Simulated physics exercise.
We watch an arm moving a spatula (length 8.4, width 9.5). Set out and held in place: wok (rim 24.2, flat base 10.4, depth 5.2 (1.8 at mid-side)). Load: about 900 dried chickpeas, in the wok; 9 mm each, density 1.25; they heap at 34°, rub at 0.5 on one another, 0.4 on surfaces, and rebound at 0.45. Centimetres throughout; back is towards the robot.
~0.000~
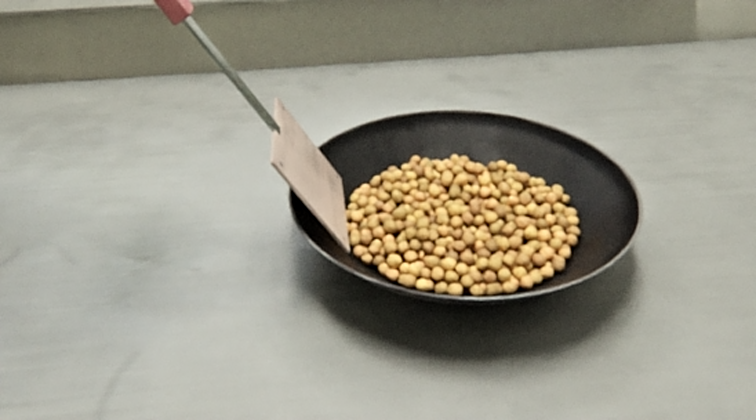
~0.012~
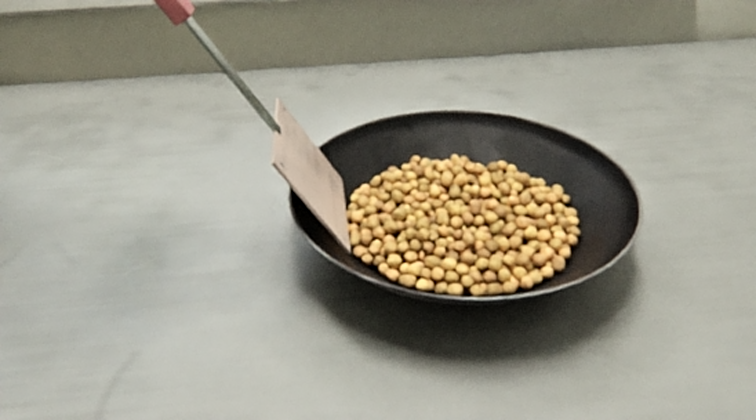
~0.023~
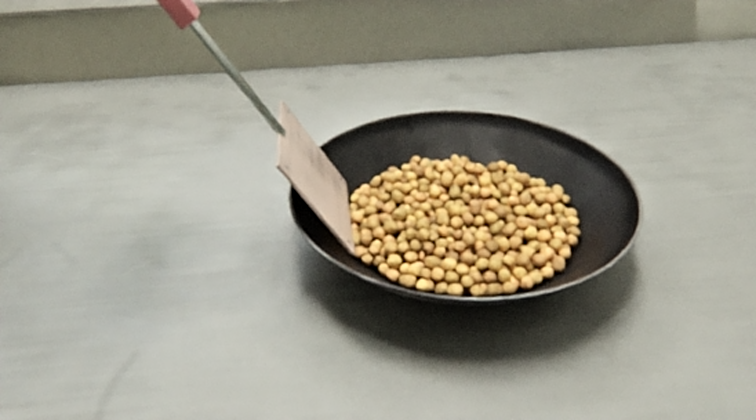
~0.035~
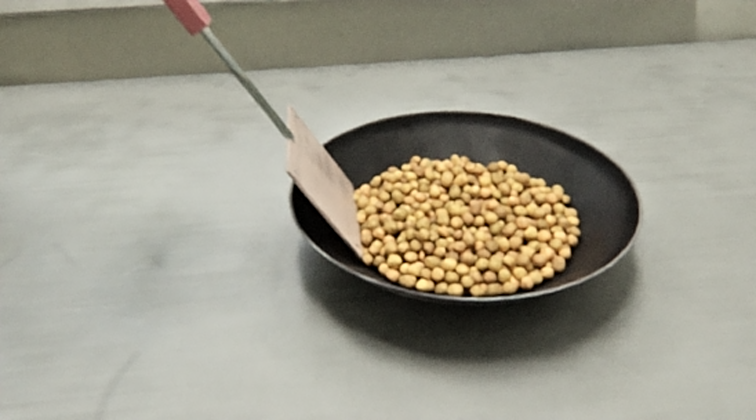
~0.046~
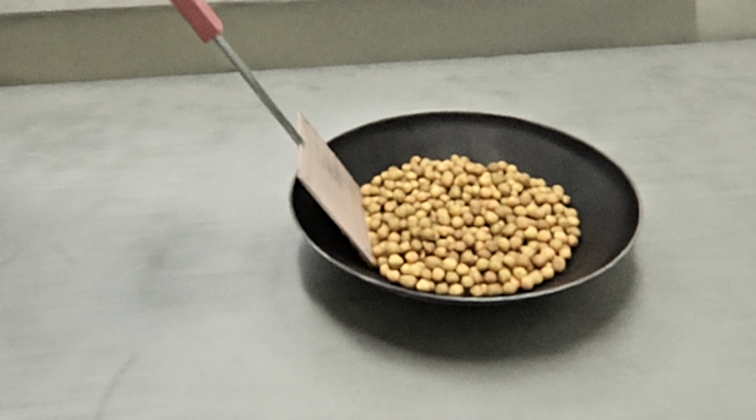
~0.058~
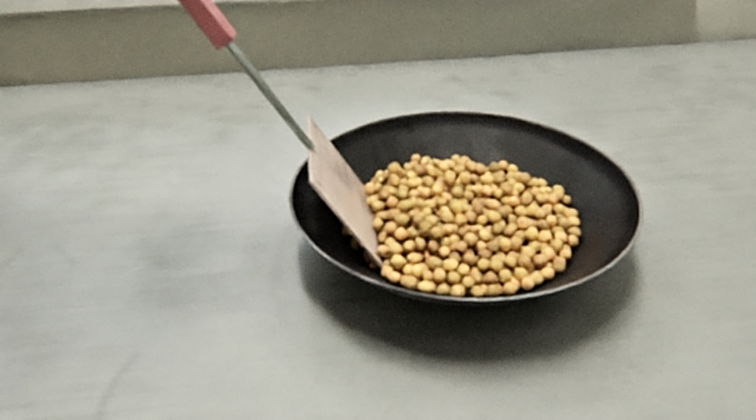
We see a dark wok of round, tan chickpeas on a grey surface, with a red-handled spatula at its left side. The spatula moves slowly a short way right and slightly down, pushing into the left edge of the heap.
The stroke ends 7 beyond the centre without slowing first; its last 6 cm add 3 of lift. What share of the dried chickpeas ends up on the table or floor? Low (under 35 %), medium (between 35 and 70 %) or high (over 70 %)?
Share on the table or floor: Low (under 35 %).
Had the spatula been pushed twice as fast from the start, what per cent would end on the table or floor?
It would be near 45 per cent.
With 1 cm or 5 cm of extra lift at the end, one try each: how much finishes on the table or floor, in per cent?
About 30 and 20 per cent.
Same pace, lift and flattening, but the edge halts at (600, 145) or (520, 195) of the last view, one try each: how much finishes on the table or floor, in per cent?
About 45 and 0 per cent.
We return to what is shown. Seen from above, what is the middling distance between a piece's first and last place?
About 5 cm.
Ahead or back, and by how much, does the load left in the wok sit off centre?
About 3.5 cm ahead.
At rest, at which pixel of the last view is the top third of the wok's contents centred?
Around (561, 193).
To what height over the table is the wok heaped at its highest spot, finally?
Roughly 6.0 cm.
By 0.14 s, sloping 60°, highest piece 7 above the table; 900 in the wok.
By 0.23 s, sloping 60°, highest piece 7 above the table; 899 in the wok, 1 on the blade or in flight.
By 0.47 s, sloping 60°, highest piece 6 above the table; 690 in the wok, 202 on the table or floor, 8 on the blade or in flight.
By 1.52 s, sloping 60°, highest piece 6 above the table; 689 in the wok, 211 on the table or floor.
Final count, 689 in the wok, 211 on the table or floor. That is 23 % on the table or floor.
